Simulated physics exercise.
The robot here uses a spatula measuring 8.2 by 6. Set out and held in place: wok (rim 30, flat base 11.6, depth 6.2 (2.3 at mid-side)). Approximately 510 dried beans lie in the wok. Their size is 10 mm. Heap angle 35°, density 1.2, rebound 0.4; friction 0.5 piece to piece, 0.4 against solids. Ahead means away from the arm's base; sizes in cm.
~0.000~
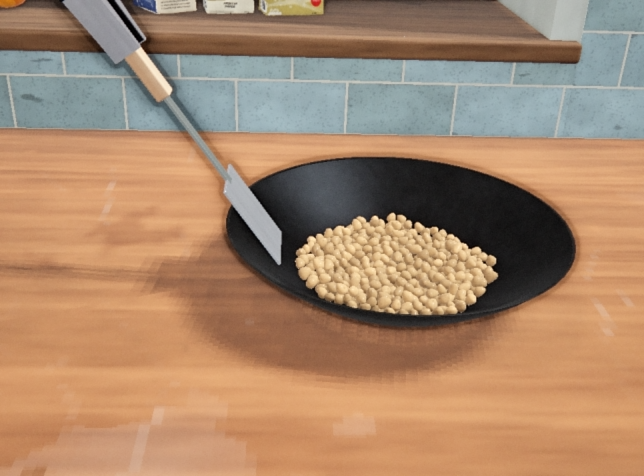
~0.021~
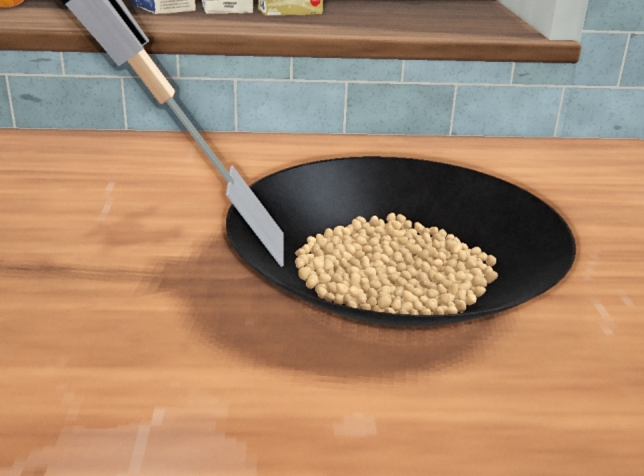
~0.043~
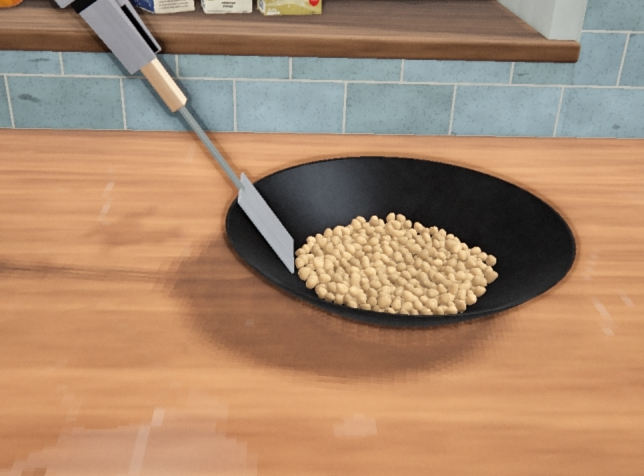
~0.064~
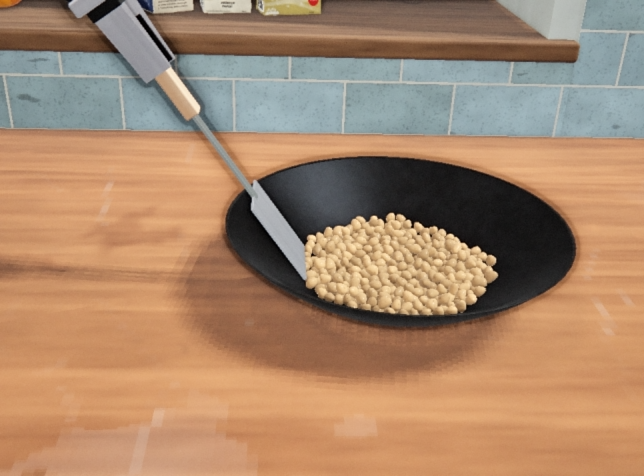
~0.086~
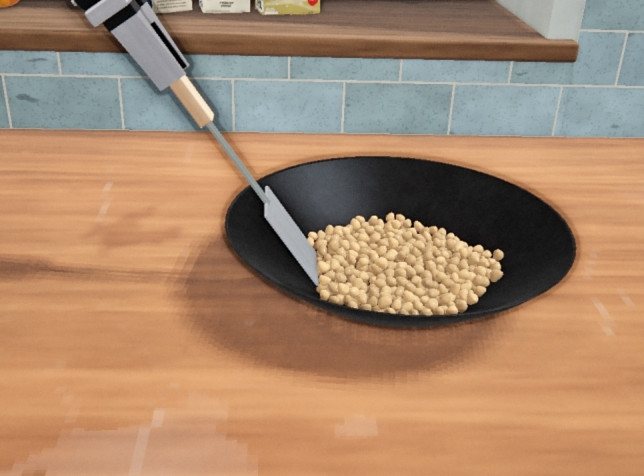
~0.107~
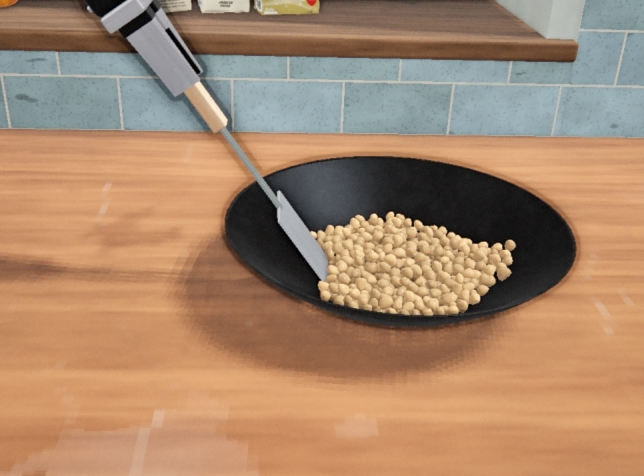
A robot arm slides a spatula rightward into dried beans in a black wok, nudging them.
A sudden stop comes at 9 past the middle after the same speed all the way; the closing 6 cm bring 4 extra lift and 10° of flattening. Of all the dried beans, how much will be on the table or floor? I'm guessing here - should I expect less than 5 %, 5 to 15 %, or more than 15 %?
You should expect less than 5 %.
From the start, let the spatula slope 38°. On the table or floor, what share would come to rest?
0 %.
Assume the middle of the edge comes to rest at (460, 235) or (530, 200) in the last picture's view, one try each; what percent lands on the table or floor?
Around 0 per cent for the first try and 10 per cent for the second.
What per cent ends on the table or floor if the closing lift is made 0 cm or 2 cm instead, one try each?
Close to 5 and 0 percent respectively.
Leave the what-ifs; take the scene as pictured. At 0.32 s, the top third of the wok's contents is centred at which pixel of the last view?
It is centred at about (498, 246).
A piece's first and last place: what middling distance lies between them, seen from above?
Some 4 centimetres.
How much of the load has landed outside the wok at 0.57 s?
Some 2 per cent of the load.
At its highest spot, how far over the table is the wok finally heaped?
7.0 cm.
After 0.21 s, sloping 56°, highest piece 5 above the table; 508 in the wok.
After 0.32 s, sloping 52°, highest piece 7 above the table; 508 in the wok.
After 0.57 s, sloping 46°, highest piece 7 above the table; 499 in the wok, 8 on the table or floor, 1 on the blade or in flight.
After 1.62 s, sloping 46°, highest piece 7 above the table; 499 in the wok, 9 on the table or floor.
In the end, 499 in the wok, 9 on the table or floor. That is 2 % on the table or floor.
